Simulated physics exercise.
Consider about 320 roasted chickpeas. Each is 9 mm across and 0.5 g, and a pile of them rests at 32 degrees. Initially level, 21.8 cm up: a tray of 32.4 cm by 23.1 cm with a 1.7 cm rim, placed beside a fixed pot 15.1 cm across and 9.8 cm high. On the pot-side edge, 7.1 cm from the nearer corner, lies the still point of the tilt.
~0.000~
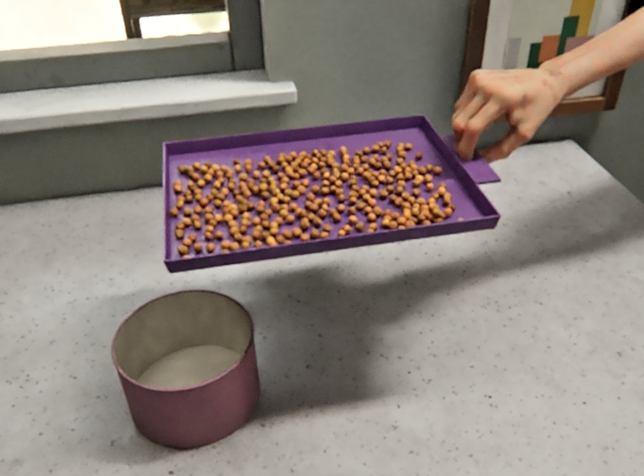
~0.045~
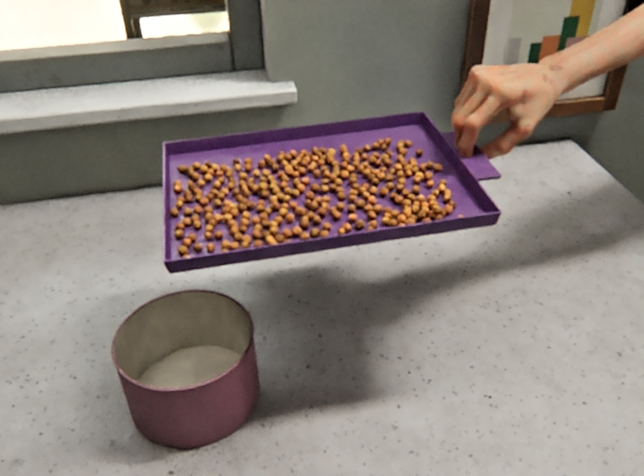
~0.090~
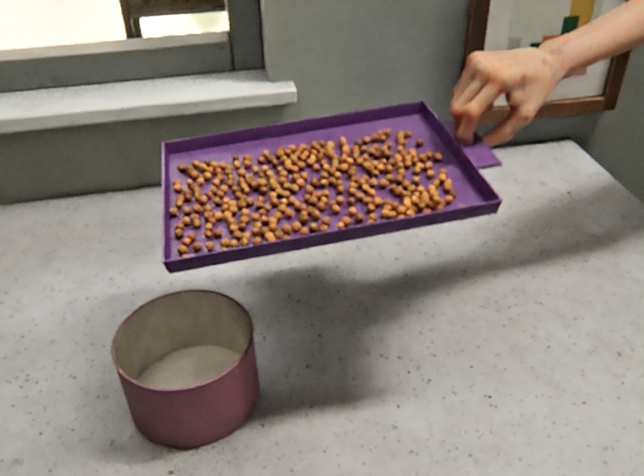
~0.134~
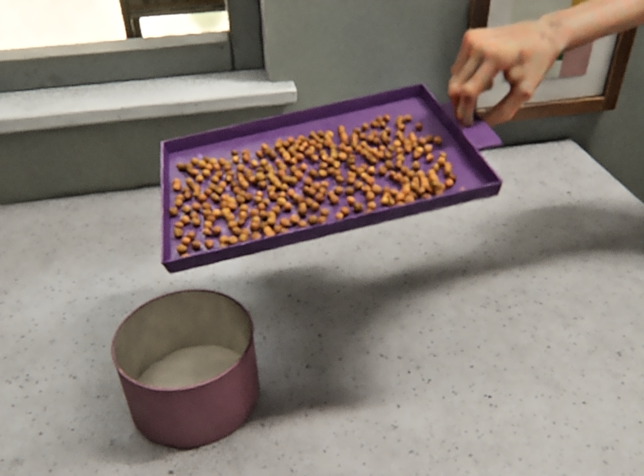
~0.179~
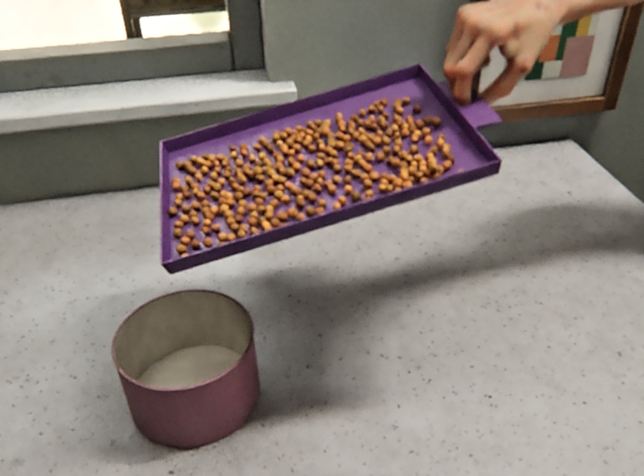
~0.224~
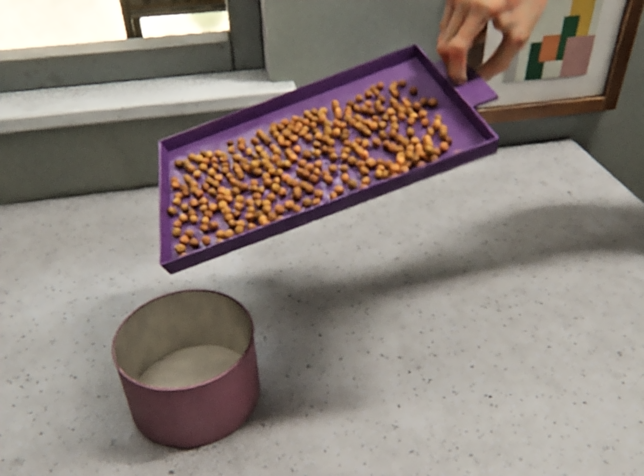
A purple tray scattered with roasted chickpeas, gripped by a hand at its right-hand tab, starts level above a pale speckled countertop, seen from slightly above beside a grey wall with a window. A round, mauve-pink pot sits below the tray's left end, and a framed colourful picture hangs at upper right. The hand raises the right end increasingly quickly while the left end stays in place.
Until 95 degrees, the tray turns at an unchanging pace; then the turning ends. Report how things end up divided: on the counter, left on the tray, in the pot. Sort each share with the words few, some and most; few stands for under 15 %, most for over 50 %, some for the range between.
The shares come out as follows. Counter: Most. Left on the tray: Few. Pot: Some.
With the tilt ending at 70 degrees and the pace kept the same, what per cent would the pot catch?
It would be near 10 per cent.
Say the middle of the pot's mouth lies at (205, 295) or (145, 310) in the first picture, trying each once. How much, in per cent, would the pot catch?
First try around 10 %, second around 65 %.
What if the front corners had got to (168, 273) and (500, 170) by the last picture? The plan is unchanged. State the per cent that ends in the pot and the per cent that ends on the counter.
Final per cent - pot 85, counter 15.
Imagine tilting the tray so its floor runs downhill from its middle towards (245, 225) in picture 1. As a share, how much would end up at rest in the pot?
Something like 85 per cent of the pieces.
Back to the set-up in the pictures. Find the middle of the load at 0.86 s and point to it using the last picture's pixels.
Near (158, 202).
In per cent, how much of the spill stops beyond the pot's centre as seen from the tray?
100 per cent.
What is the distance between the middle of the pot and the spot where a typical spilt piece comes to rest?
Roughly 18 cm from the centre.
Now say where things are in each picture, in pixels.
In the first picture, tray tilt 0 degrees, front corners at (167, 259) and (497, 214); middle of the pieces at (315, 190); pot at (183, 335).
In the second picture, tray tilt 1 degrees, front corners at (167, 259) and (497, 211); middle of the pieces at (315, 188).
In the third picture, tray tilt 3 degrees, front corners at (166, 259) and (498, 199), lowest corner left front; middle of the pieces at (314, 182).
In the fourth picture, tray tilt 7 degrees, front corners at (165, 260) and (498, 180), lowest corner left front; middle of the pieces at (312, 174).
In the fifth picture, tray tilt 12 degrees, front corners at (164, 261) and (497, 159), lowest corner left front; middle of the pieces at (310, 164).
In the sixth picture, tray tilt 16 degrees, front corners at (163, 262) and (494, 137), lowest corner left front; middle of the pieces at (307, 155); pot at (184, 335). The tray's pace is about 100 degrees a second.
After 0.61 s, tilt 55 degrees; the tray holds 100 %, the pot 0 %.
Then, at 0.86 s, tilt 80 degrees; the tray holds 75 %, the pot 5 %.
After 1.23 s, tilt 95 degrees; the tray holds 15 %, the pot 15 %.
By 2.2 s all is still; counter 60 %, tray 0 %, pot 40 %.
